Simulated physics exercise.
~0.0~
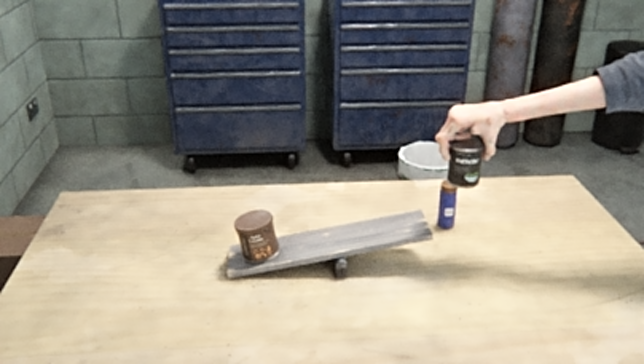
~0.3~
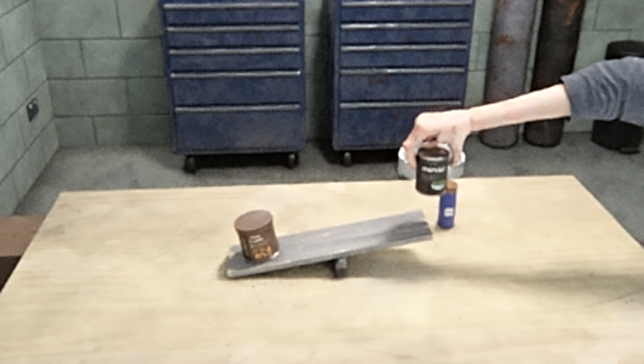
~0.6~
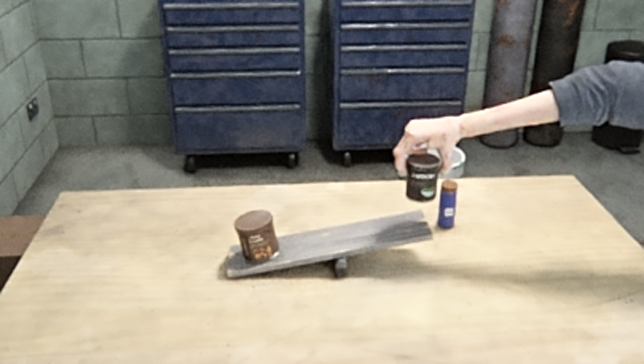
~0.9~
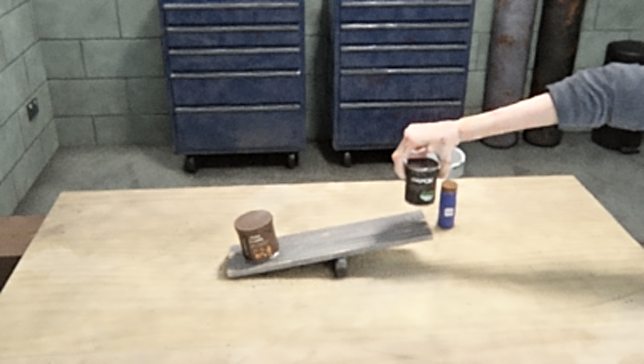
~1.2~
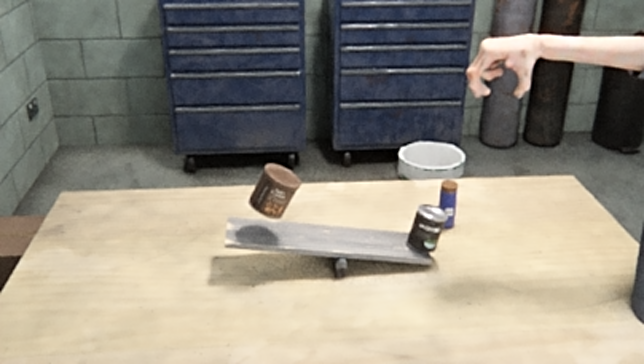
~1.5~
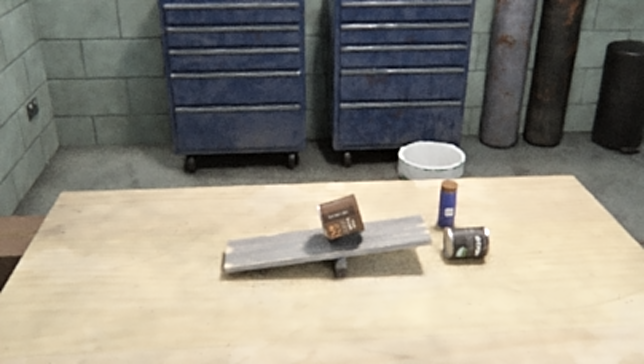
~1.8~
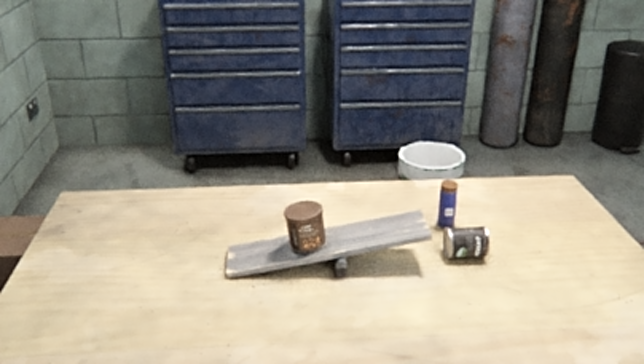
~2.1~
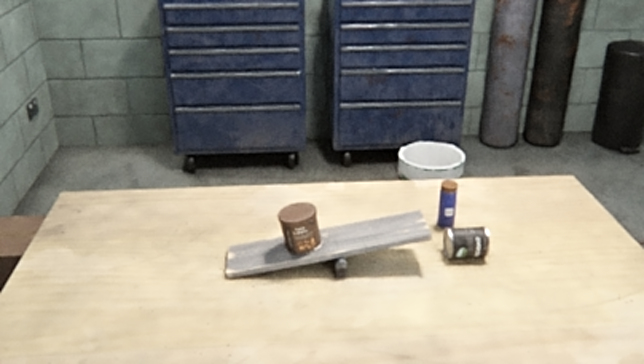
The video shows a hand releasing a black tin above the raised right end of a grey plank, tipping it and tossing up a brown tin. The black tin ends on its side on the table, while the brown tin lands upright nearer the middle, the plank's right end raised again.
